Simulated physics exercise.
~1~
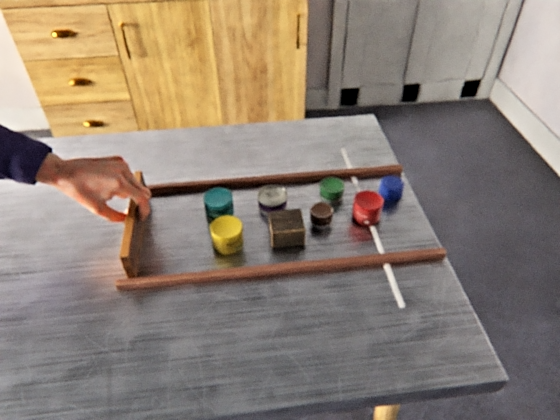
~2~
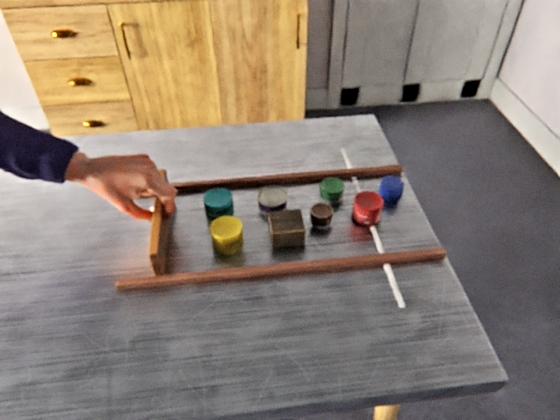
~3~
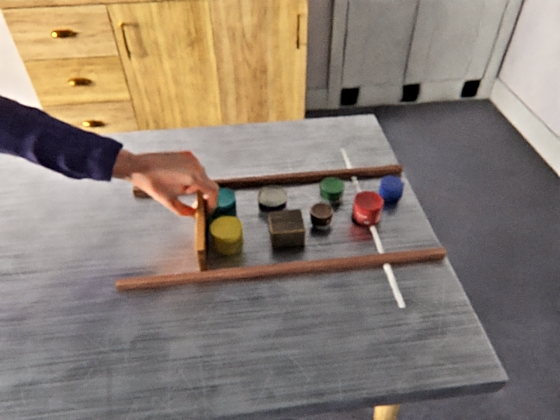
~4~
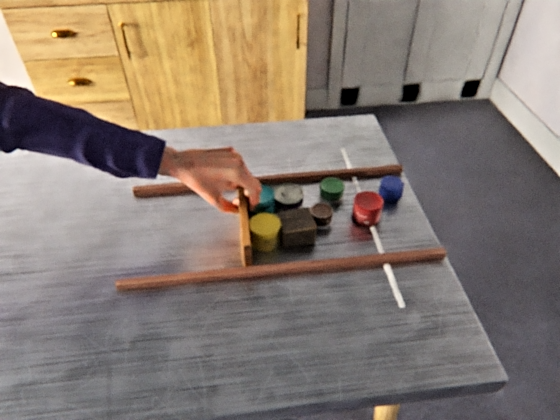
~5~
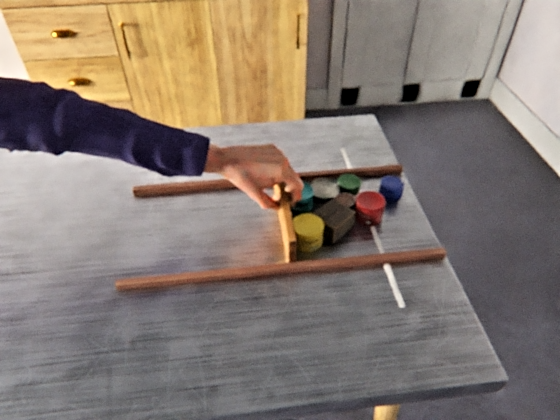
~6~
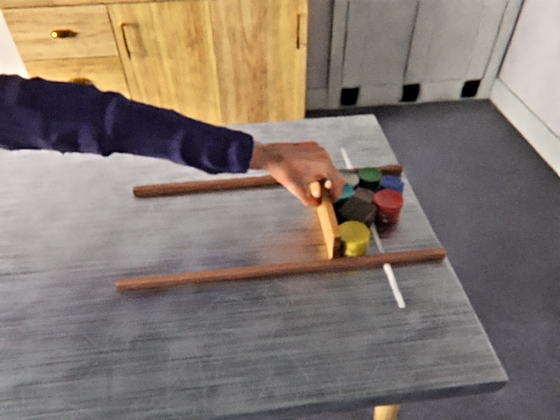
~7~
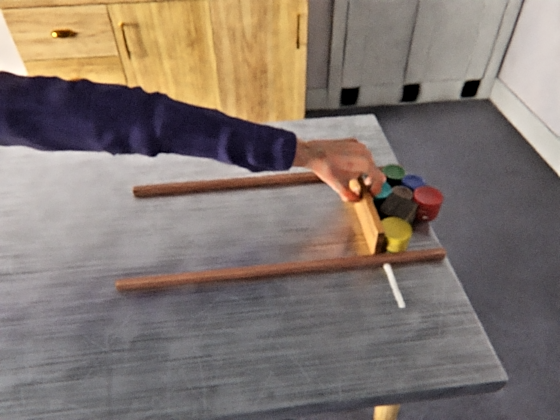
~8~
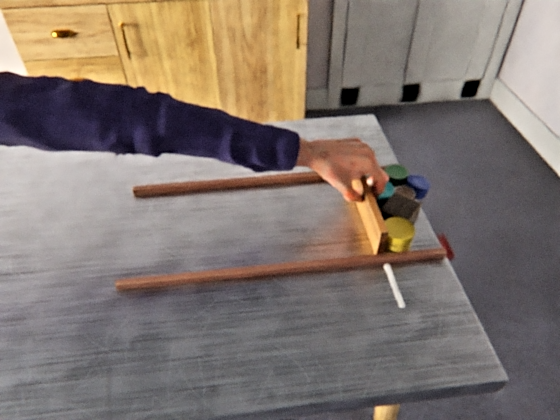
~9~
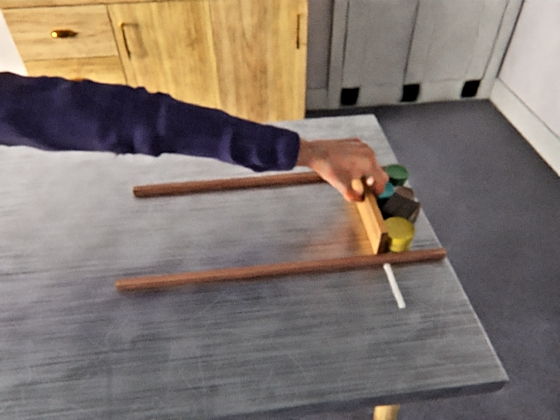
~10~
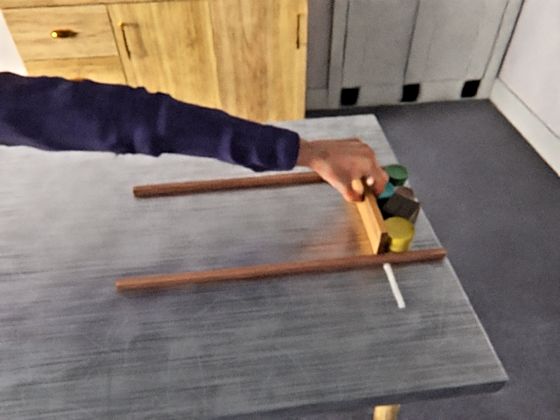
A hand slid an upright wooden board to the right between two rails, bunching up small colourful tubs and a dark block until the red tub and then the blue one dropped off the table's edge, while the rest stayed crowded against the board.
